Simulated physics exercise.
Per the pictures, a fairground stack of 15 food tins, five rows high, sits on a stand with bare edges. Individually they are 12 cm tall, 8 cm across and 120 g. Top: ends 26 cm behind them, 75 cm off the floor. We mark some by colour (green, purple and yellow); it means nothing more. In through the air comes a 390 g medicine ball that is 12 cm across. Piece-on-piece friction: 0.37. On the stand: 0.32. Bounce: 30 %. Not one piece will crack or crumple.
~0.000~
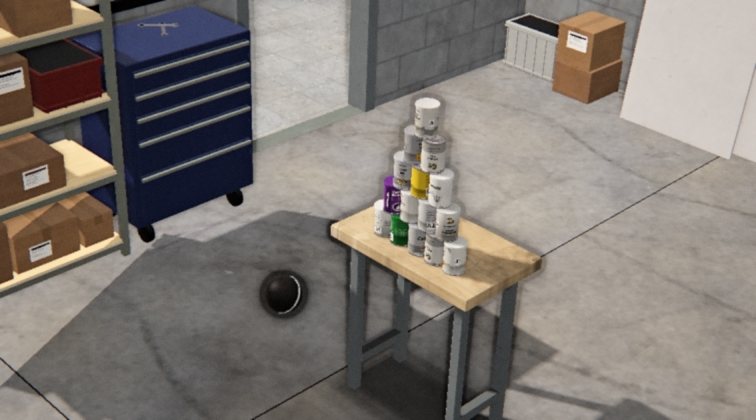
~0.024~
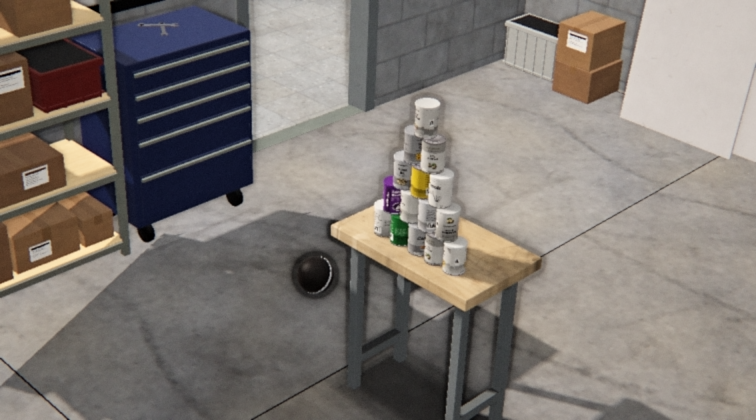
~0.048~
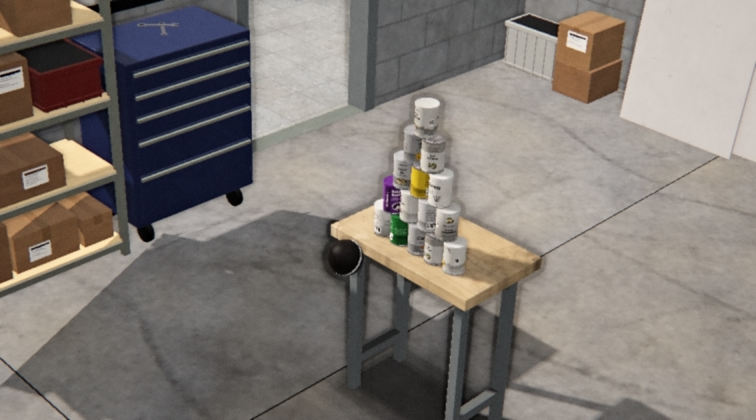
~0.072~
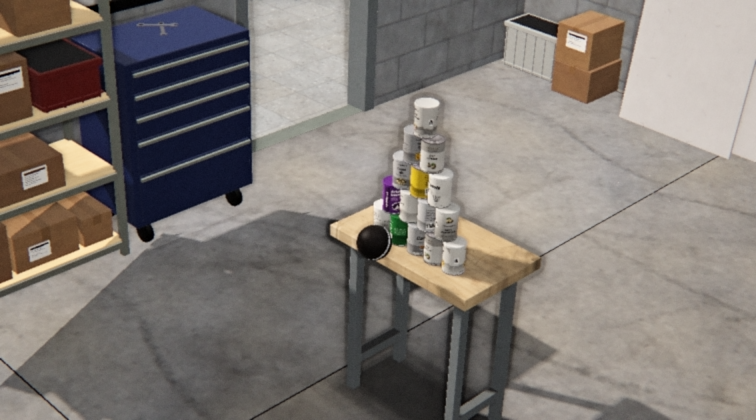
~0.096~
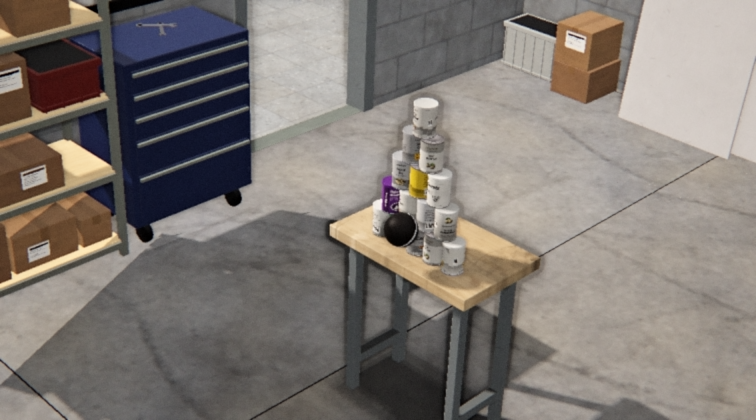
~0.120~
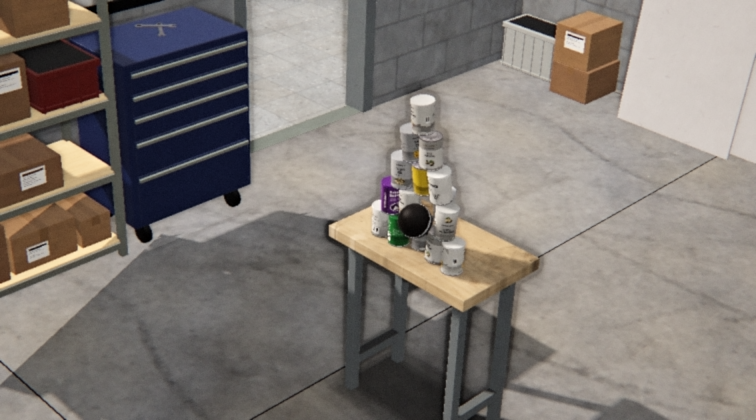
Black ball flying in from the left over a wooden workbench and striking a pyramid of tins, tilting some slightly.
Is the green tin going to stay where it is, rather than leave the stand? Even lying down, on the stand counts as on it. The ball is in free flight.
Yes, it keeps its place.
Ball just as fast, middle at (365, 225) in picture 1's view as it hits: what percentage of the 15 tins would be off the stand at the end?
That way, 30 per cent.
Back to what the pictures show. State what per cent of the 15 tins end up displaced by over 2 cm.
Shifted fraction is 80 per cent.
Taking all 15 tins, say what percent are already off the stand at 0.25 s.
At that instant, 0 percent.
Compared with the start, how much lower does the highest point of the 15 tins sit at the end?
Something like 34 cm, give or take.
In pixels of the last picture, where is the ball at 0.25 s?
Near (450, 199).
After 0.25 s, ball still moving; none of the 15 tins off the stand, 12 disturbed; green tin unmoved; yellow tin leaning 72°.
After 0.47 s, ball still moving; 2 of the 15 tins off the stand; green tin unmoved; yellow tin on its side.
After 0.85 s, ball still moving; 5 of the 15 tins off the stand; green tin unmoved; yellow tin upside down.
After 1.27 s, ball still moving; 7 of the 15 tins off the stand; green tin unmoved; yellow tin on its side.
By the end (1.5 s), ball rolling away; 7 of the 15 tins off the stand; green tin unmoved; yellow tin on its side; purple tin shifted 20 mm. As the last picture would show them, middles, green tin near (399, 228), yellow tin near (500, 322).
